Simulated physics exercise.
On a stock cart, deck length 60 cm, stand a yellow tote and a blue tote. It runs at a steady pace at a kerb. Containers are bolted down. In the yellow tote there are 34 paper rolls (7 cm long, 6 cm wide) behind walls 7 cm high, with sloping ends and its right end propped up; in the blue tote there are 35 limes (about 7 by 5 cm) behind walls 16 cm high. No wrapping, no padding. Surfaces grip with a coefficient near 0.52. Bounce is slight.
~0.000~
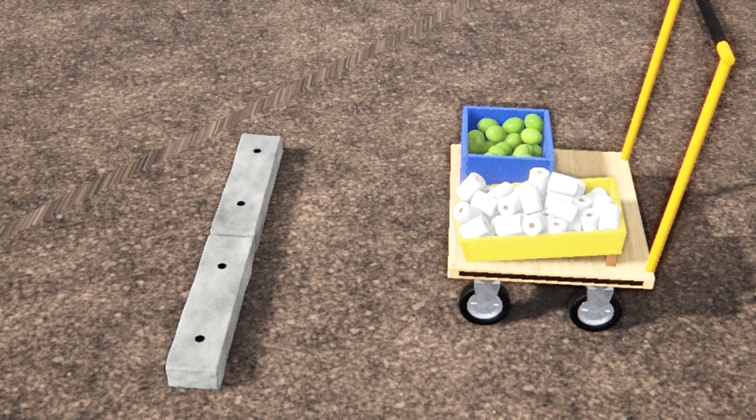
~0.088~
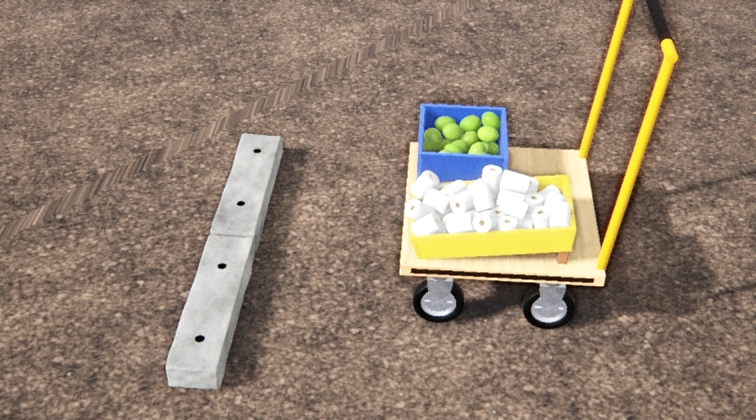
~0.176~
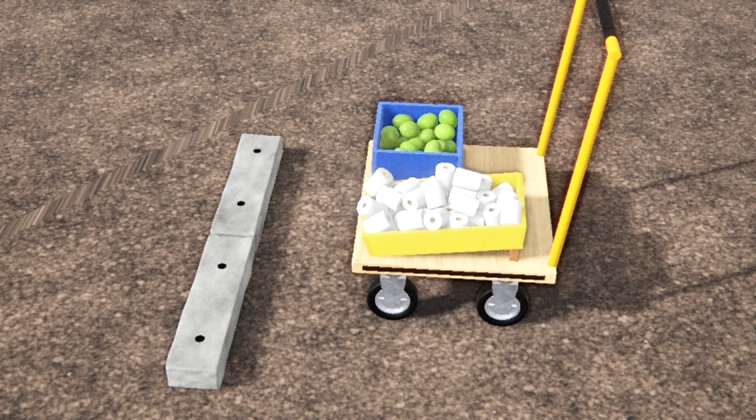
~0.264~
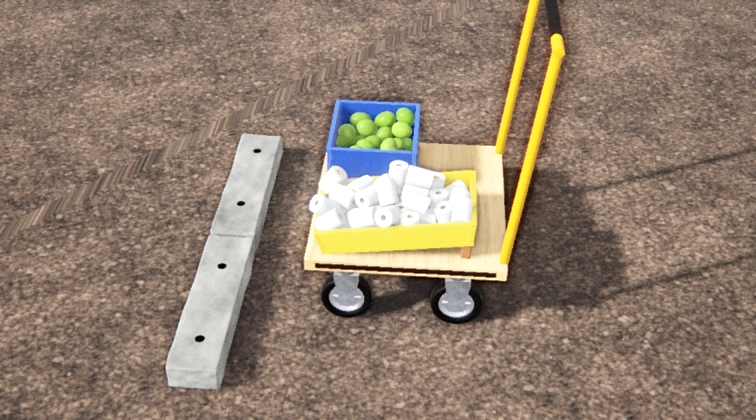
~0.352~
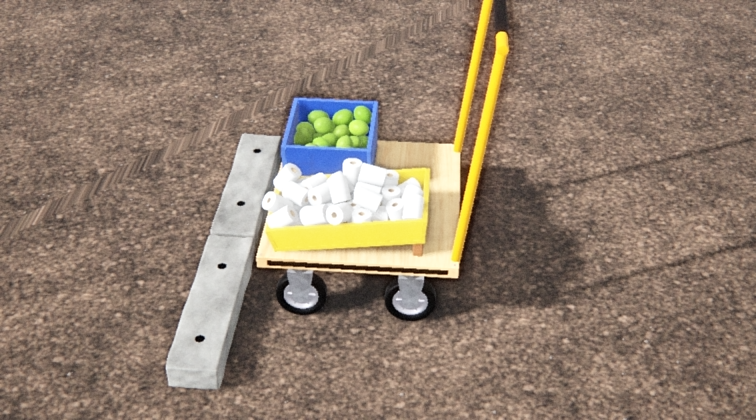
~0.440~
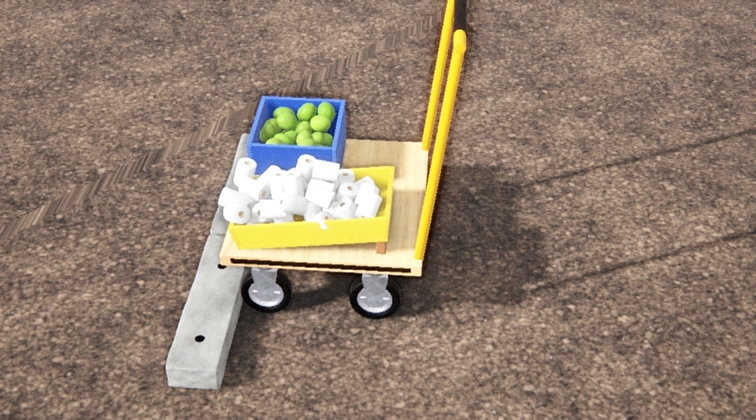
A flat wooden cart with a yellow handle stands on rough brown ground, seen from above and to one side by a still camera. On its deck, a yellow tote of white paper rolls sits in front of a blue tote of green limes, with a grey kerb to the left. The cart rolls steadily leftward until it is against the kerb, both totes riding along with their contents inside.
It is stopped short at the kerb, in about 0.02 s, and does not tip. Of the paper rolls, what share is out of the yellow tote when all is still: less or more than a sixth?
Over a sixth of the paper rolls leave the yellow tote.
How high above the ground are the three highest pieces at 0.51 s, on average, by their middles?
About 64 cm.
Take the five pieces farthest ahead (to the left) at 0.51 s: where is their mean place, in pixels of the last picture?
Near (212, 160).
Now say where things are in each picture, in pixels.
In the first picture (we follow the rim corner now nearest the camera), yellow tote at (622, 231); blue tote (its farthest corner) at (468, 107); 68 cm still to roll; nothing out yet.
Yellow tote at (572, 228); blue tote at (425, 105); 54 cm still to roll, in the second picture.
Yellow tote at (522, 225); blue tote at (383, 103); 39 cm still to roll, in the third picture.
Yellow tote at (472, 223); blue tote at (340, 101); 25 cm still to roll, in the fourth picture.
Yellow tote at (423, 220); blue tote at (298, 99); 11 cm still to roll, in the fifth picture.
Yellow tote at (385, 218); blue tote at (266, 97); stopped; nothing out yet, in the sixth picture.
After 0.51 s, 8 of 34 out of the yellow tote and 0 of 35 out of the blue tote.
After 0.63 s, 14 of 34 out of the yellow tote and 1 of 35 out of the blue tote.
After 0.86 s, 16 of 34 out of the yellow tote and 2 of 35 out of the blue tote.
When it is over (at 1.36 s), 16 of 34 out of the yellow tote and 2 of 35 out of the blue tote. Asked share, 16 of 34, 47 per cent.
